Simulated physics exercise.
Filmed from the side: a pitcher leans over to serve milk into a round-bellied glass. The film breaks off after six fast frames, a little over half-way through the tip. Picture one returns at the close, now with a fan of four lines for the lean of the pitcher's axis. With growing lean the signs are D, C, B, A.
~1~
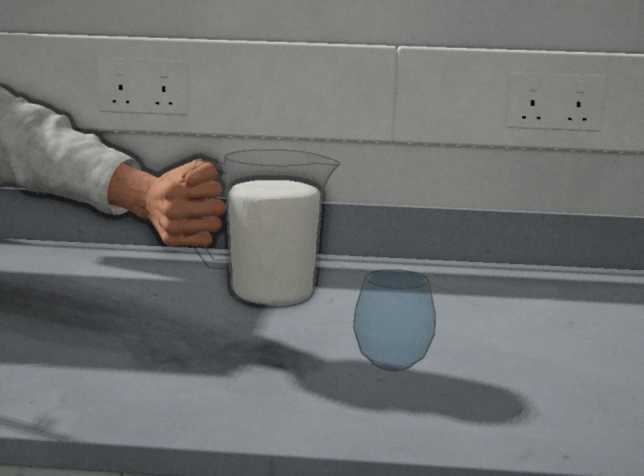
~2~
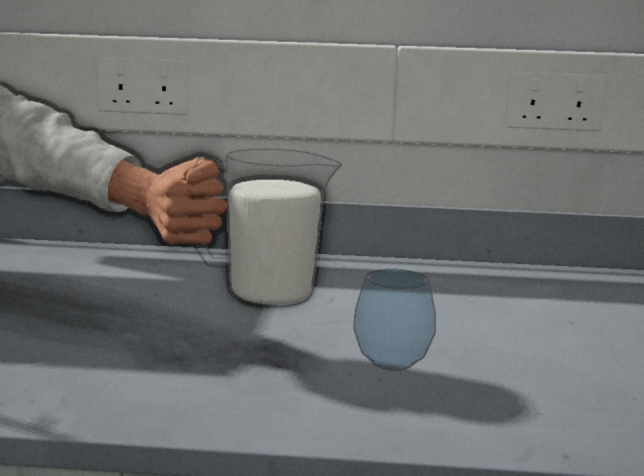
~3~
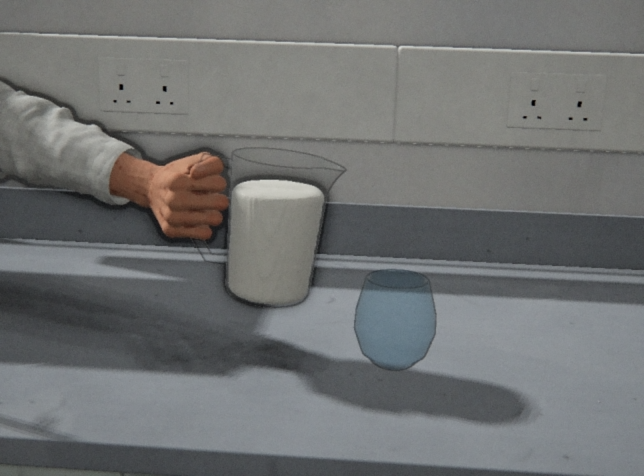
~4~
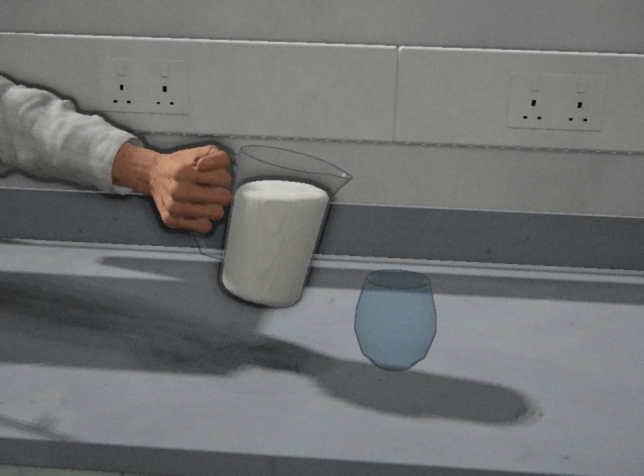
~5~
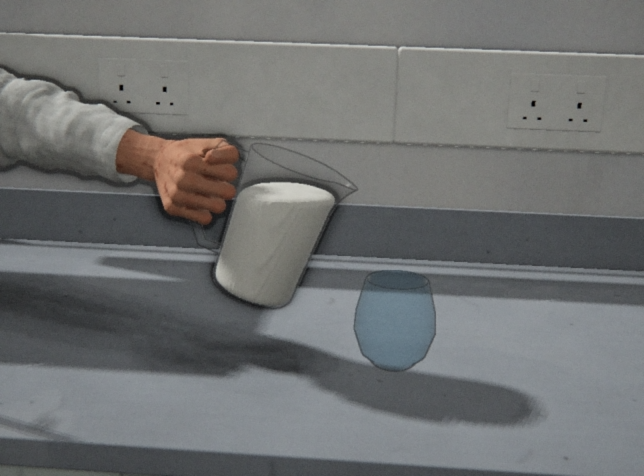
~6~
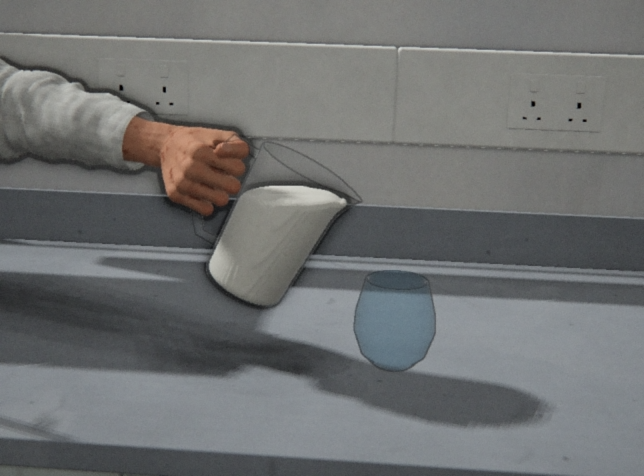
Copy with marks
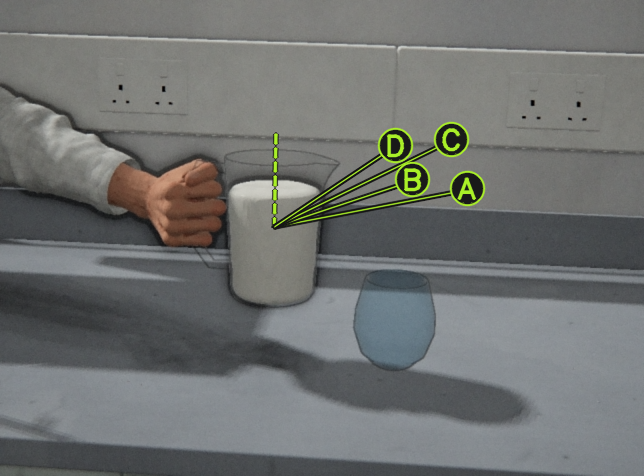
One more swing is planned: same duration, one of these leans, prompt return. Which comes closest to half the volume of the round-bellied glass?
I would pick line C.
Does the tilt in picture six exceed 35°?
No, it does not.
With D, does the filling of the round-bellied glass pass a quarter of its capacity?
Yes, clearly.
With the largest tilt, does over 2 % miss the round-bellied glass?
Yes, it does.
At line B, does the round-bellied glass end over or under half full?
Over.
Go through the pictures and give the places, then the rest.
The first frame shows upright, lip at (338, 163); rim of the round-bellied glass round (397, 278); nothing has left yet.
The second frame shows upright, lip at (340, 164); nothing has left yet.
The third frame shows tipped about 5°, lip at (345, 169); nothing has left yet.
The fourth frame shows tipped about 11°, lip at (351, 177); nothing has left yet.
The fifth frame shows tipped about 19°, lip at (356, 188); nothing has left yet.
The sixth frame shows tipped about 27°, lip at (361, 200); nothing has left yet.
On the marked copy, A at (450, 193); B at (397, 186); C at (436, 147); D at (381, 155).
For line A, the round-bellied glass ends with about 75 % of what it can hold; 11 % of the milk is spilt.
For line B, the round-bellied glass ends with about 68 % of what it can hold.
For line C, the round-bellied glass ends with about 49 % of what it can hold.
For line D, the round-bellied glass ends with about 32 % of what it can hold.
